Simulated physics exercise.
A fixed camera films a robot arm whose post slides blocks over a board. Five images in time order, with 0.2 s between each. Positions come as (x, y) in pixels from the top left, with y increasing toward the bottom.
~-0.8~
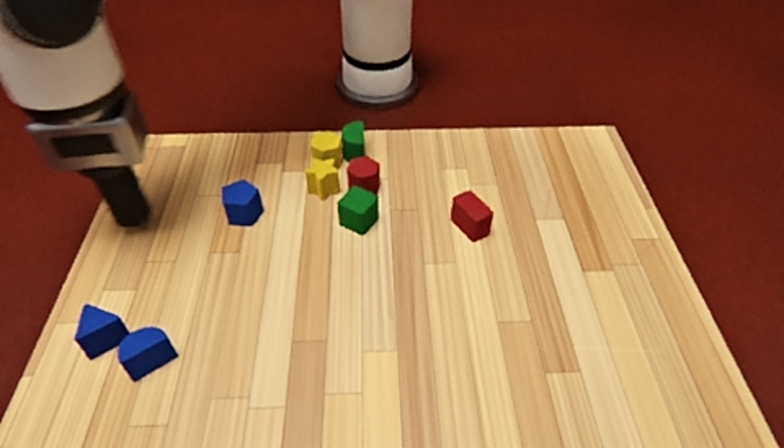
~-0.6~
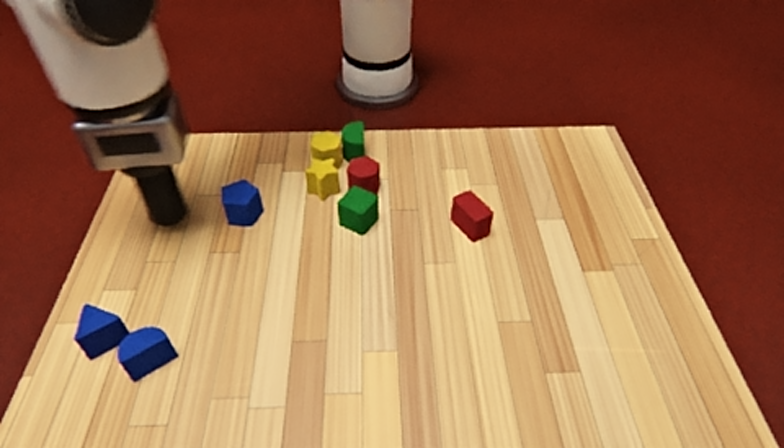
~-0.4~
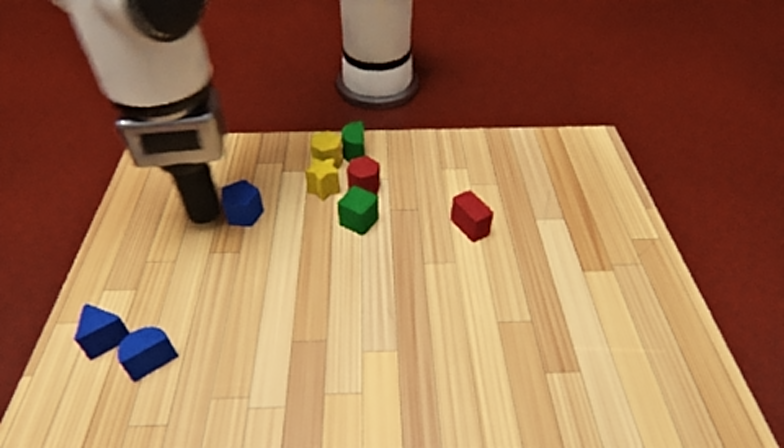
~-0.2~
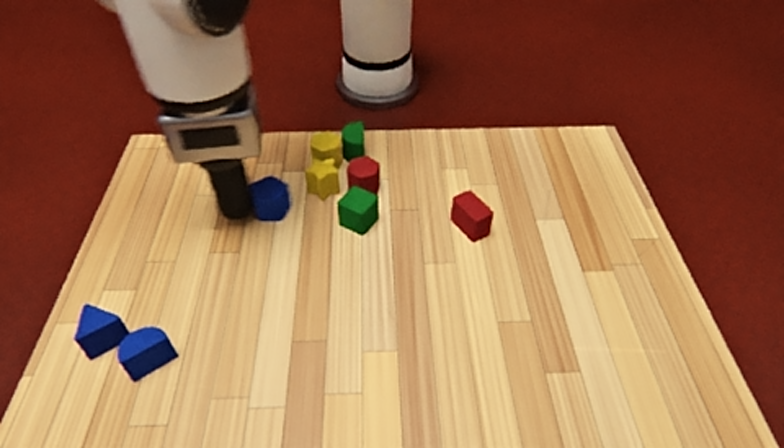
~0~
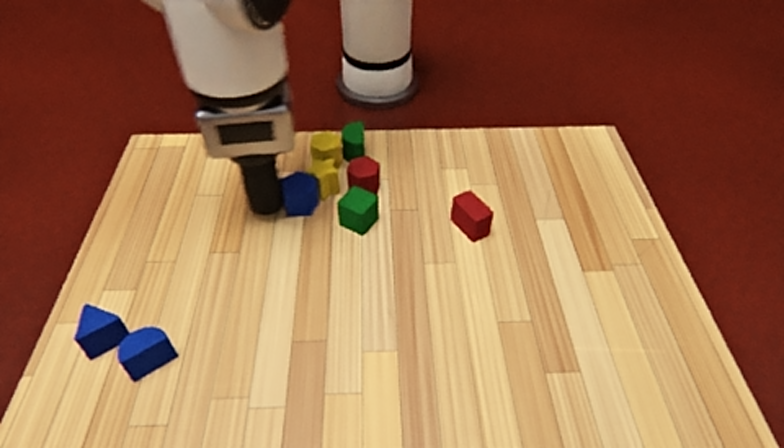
Robot arm moving right across a wooden board, pushing a blue block up beside a cluster of yellow, red and green blocks.
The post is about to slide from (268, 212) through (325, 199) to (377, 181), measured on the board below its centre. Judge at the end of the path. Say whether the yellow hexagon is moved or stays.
The yellow hexagon keeps its place.
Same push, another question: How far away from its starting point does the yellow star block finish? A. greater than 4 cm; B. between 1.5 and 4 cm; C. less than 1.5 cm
I choose A.
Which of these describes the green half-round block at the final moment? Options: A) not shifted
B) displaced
(B)
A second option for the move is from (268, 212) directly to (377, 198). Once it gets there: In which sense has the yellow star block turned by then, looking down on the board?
It goes round opposite to clock hands.
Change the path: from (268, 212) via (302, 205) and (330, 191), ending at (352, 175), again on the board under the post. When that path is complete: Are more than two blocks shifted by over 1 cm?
Going by the path, yes.
The first path, step by step. One third of the way, post at (306, 195); blue pentagonal block at (336, 172), turned 15° anticlockwise; yellow star block at (348, 153), turned 20° anticlockwise; red hexagon at (371, 165), turned 20° clockwise.
Two thirds of the way, post at (343, 185); blue pentagonal block at (373, 162), turned 15° anticlockwise; yellow star block at (374, 143), turned 25° anticlockwise; green half-round block at (360, 127), turned 40° anticlockwise; red hexagon at (403, 161), turned 50° clockwise.
At the end, post at (376, 173); blue pentagonal block at (407, 154); yellow star block at (387, 139), turned 70° anticlockwise; yellow hexagon still; green half-round block at (359, 126), turned 45° anticlockwise; red hexagon at (437, 159), turned 70° clockwise.
